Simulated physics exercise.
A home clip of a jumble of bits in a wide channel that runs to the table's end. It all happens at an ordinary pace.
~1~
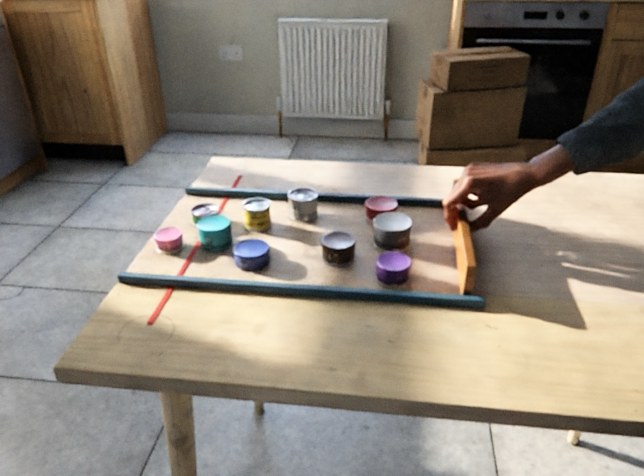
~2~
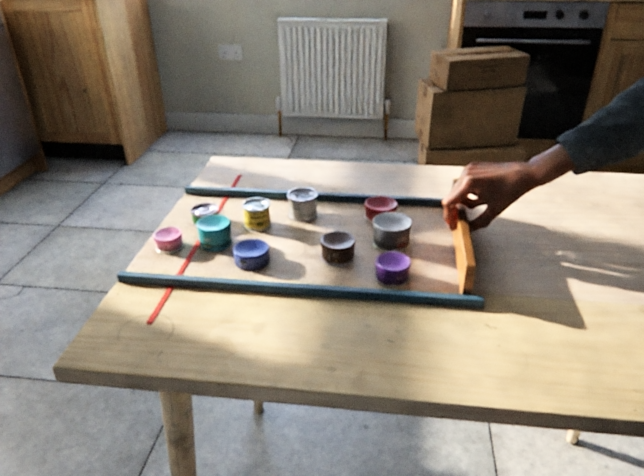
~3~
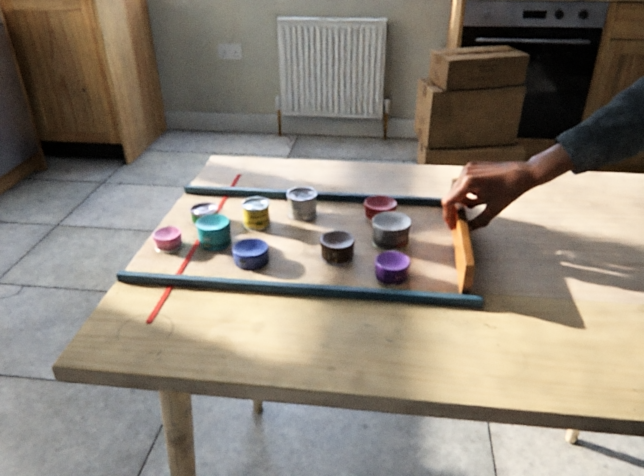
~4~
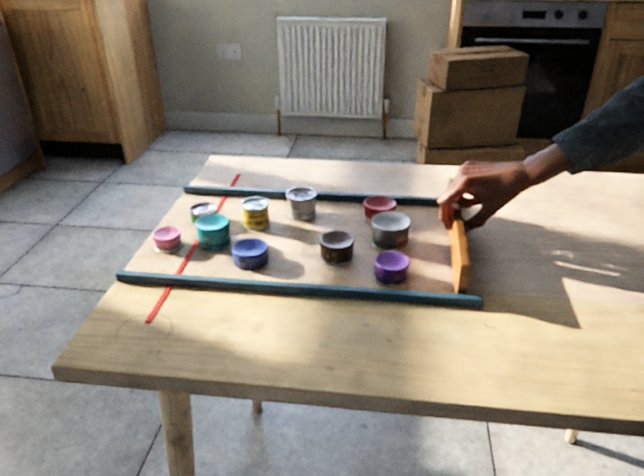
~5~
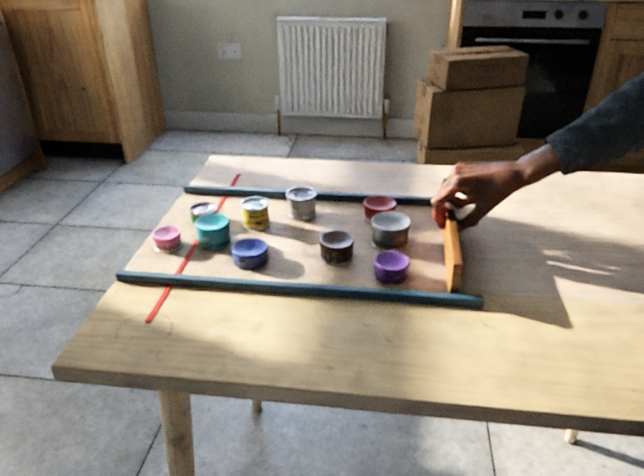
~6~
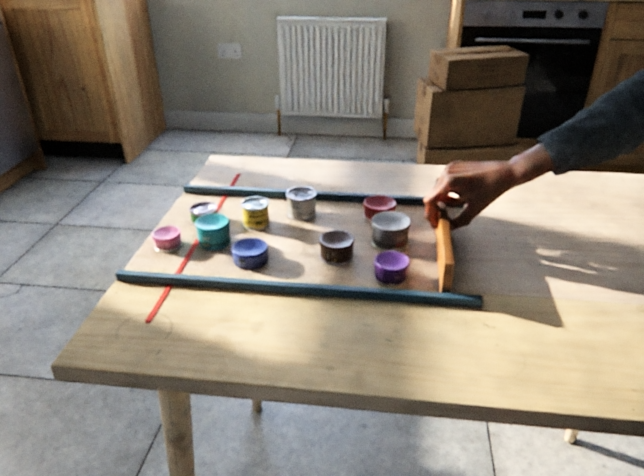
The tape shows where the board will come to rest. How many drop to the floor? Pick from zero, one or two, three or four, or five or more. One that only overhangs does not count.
In the end the number that fall off is one or two.
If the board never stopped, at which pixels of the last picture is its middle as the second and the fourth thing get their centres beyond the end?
Near (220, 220) and (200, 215).
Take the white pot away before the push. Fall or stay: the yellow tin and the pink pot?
The yellow tin holds on, the pink pot drops off.
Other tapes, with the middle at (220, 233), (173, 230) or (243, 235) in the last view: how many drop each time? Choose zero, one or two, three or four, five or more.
Taking them in turn, one or two; 5 or more; none at all.
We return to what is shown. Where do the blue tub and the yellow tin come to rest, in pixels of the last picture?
First (143, 249), then (167, 208).
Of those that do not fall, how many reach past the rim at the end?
4 of them.
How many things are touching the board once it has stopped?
In contact: 4.
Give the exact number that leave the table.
Exactly 2.
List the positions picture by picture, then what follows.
Pink pot (169, 240); green tin (206, 216); turquoise tub (215, 233); board (461, 233); tape (205, 234), in the first picture.
Green tin (205, 215); white pot (303, 205), in the second picture.
Turquoise tub (214, 232); yellow tin (256, 214), in the third picture.
Pink pot (168, 240); board (456, 232), in the fourth picture.
Green tin (204, 214); purple tin (391, 269), in the fifth picture.
Pink pot (167, 239); green tin (204, 214); turquoise tub (213, 232); board (442, 231); tape (203, 232), in the sixth picture.
Soon after, none off yet; pink pot at rest near (167, 239); green tin at rest near (204, 214); turquoise tub at rest near (213, 232).
Then, none off yet; pink pot moving near (164, 240); green tin moved about its own width near (182, 211); turquoise tub moved about its own width near (194, 230).
By the end, the number that fall off is one or two; fallen, green tin and pink pot.
